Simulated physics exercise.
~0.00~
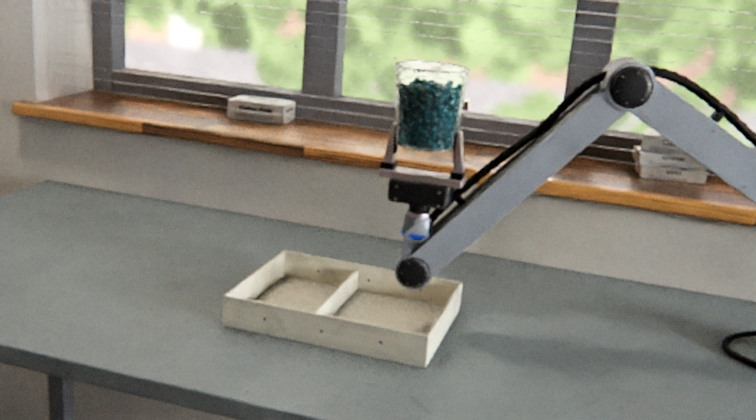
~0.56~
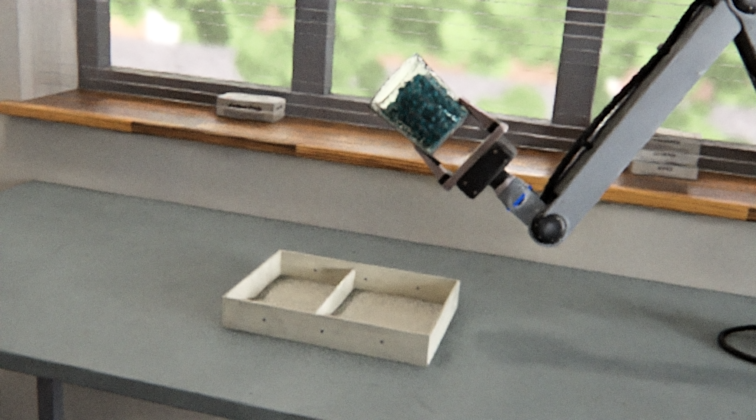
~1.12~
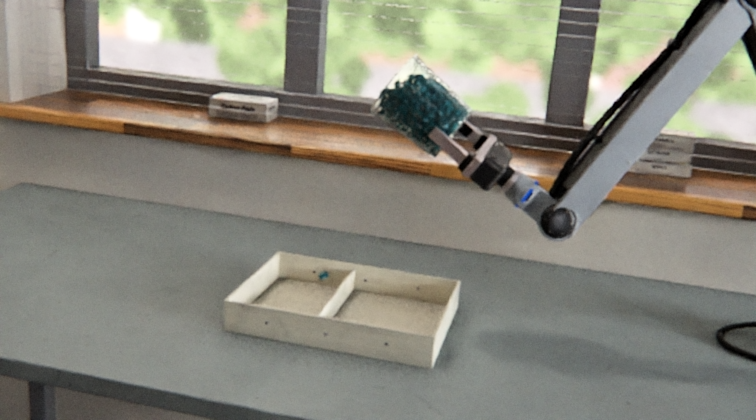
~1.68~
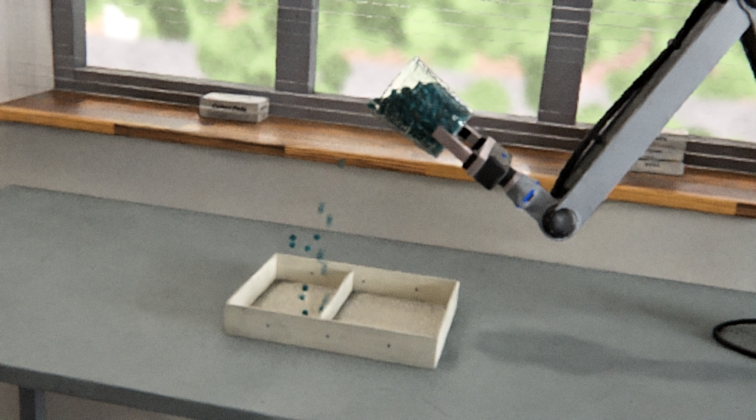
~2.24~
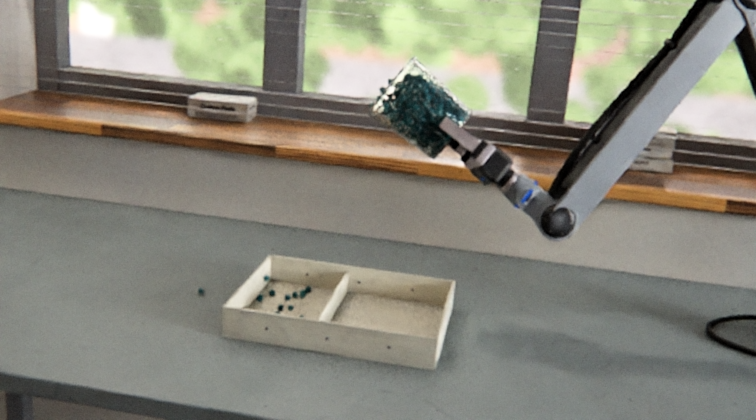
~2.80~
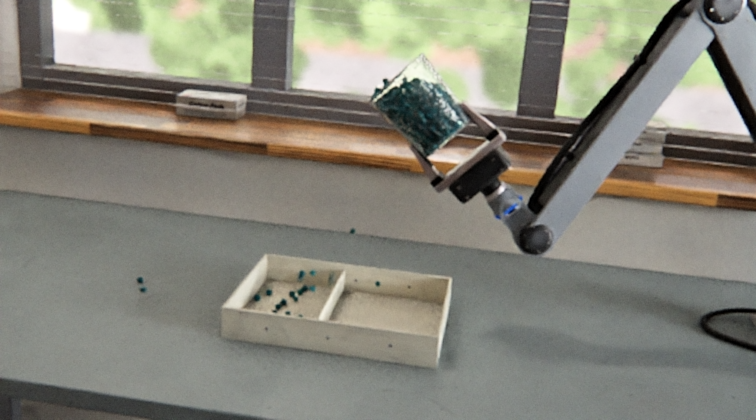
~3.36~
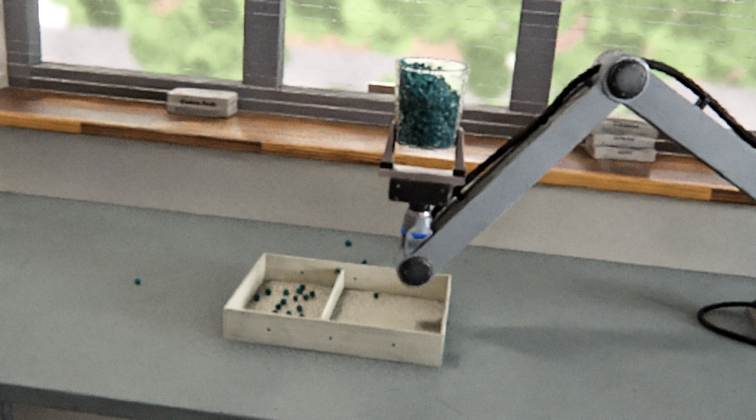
A robot arm tips a beaker, spills a few teal beads around a tray, and straightens it.
